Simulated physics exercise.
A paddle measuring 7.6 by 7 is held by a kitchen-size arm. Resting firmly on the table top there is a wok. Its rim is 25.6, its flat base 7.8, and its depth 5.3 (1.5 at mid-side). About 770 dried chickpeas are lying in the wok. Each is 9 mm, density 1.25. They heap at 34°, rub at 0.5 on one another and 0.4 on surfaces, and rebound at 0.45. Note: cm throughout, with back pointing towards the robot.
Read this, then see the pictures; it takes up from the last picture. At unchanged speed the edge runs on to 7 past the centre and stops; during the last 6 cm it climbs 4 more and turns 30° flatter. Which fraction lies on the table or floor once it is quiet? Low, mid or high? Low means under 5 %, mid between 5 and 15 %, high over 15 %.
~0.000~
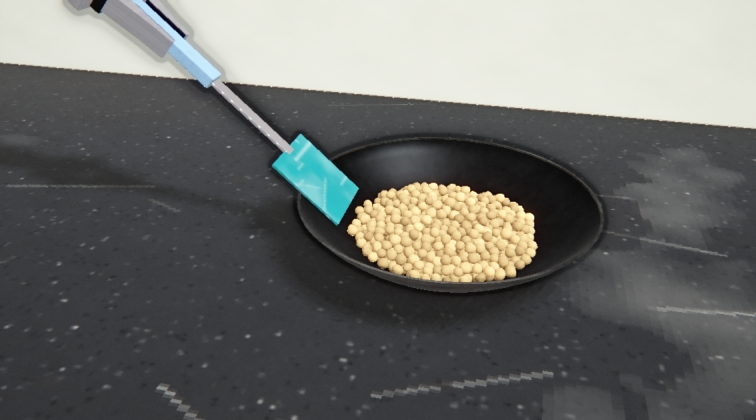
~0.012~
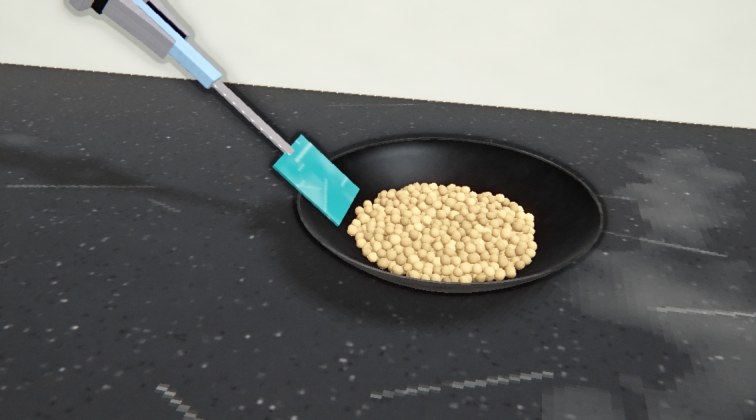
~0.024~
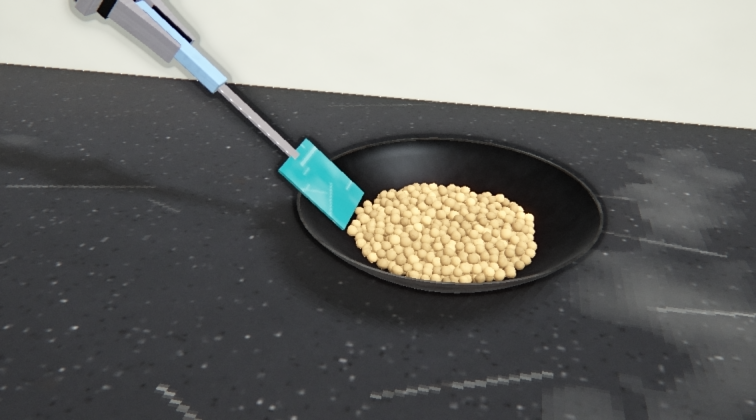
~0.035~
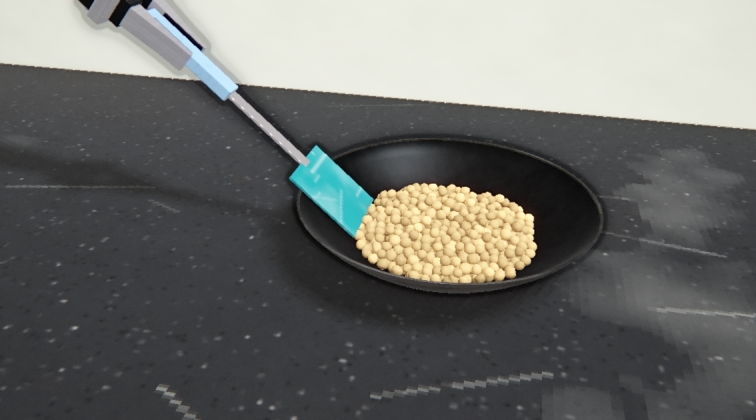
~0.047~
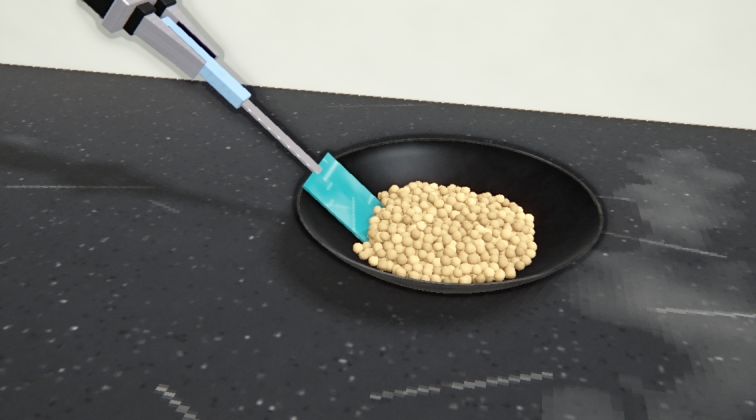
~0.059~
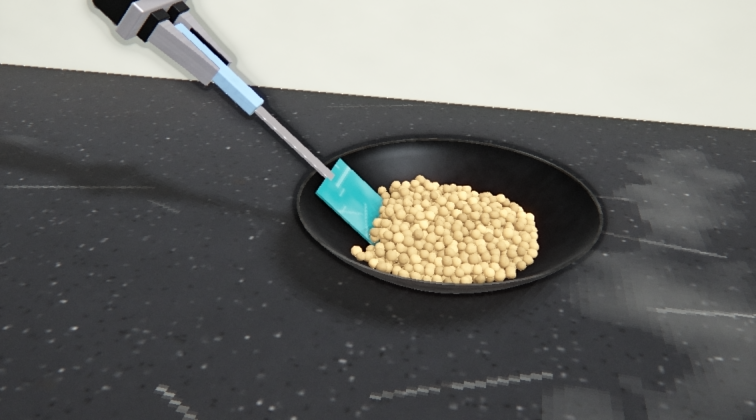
High.
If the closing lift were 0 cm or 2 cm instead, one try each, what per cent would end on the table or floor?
Near 15 and 20 percent respectively.
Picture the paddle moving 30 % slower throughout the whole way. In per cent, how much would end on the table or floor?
It would be near 10 per cent.
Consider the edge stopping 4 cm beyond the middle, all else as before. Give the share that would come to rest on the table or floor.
Then the share is near 5 in a hundred.
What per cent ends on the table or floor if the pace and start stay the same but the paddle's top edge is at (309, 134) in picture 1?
About 25 per cent.
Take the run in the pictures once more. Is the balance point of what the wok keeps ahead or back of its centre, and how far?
Roughly 4.0 cm ahead of the centre.
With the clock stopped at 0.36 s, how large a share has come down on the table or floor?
Some 15 per cent of the load.
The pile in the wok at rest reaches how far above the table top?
Roughly 5.5 centimetres.
By 0.10 s, sloping 42°, highest piece 5 above the table; 772 in the wok.
By 0.14 s, sloping 32°, highest piece 6 above the table; 772 in the wok.
By 0.36 s, sloping 12°, highest piece 9 above the table; 602 in the wok, 108 on the table or floor, 62 on the blade or in flight.
By 1.41 s, sloping 12°, highest piece 5 above the table; 602 in the wok, 170 on the table or floor.
Final count, 602 in the wok, 170 on the table or floor. That is 22 % on the table or floor.
